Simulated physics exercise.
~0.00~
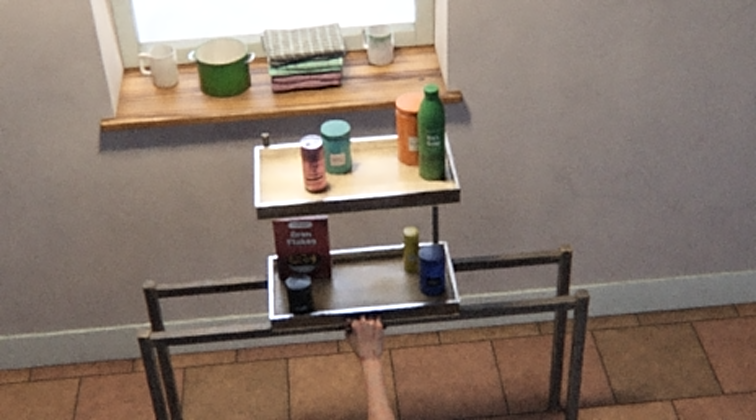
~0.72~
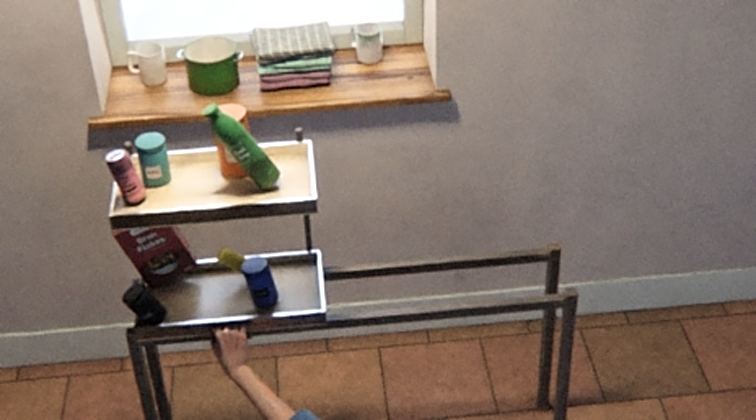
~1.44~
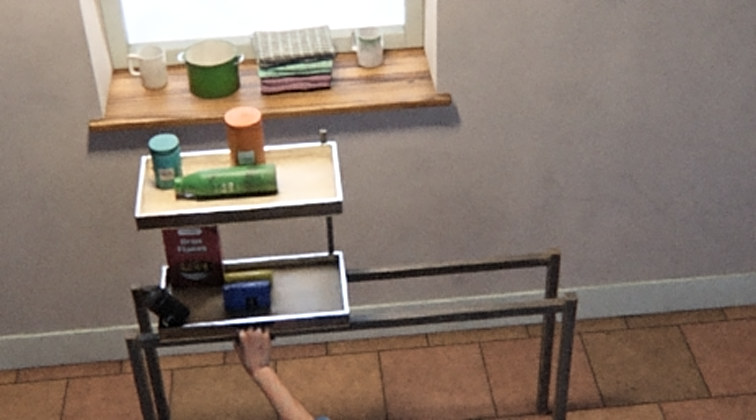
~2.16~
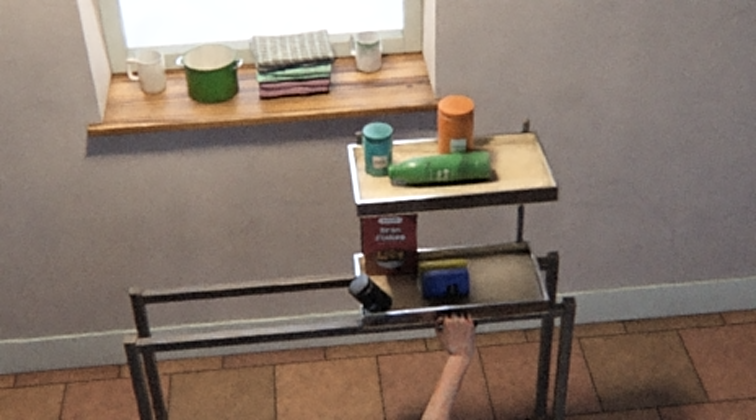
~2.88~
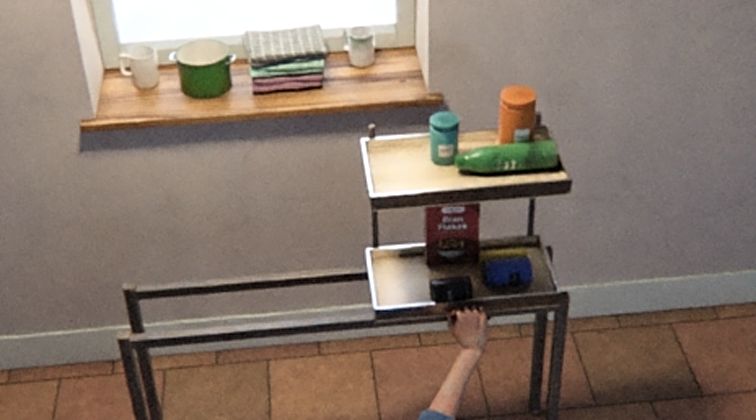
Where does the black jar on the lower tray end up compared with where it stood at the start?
It leaves its spot near the left end of the lower tray and ends up lying on its side further to the right, close to the blue jar.
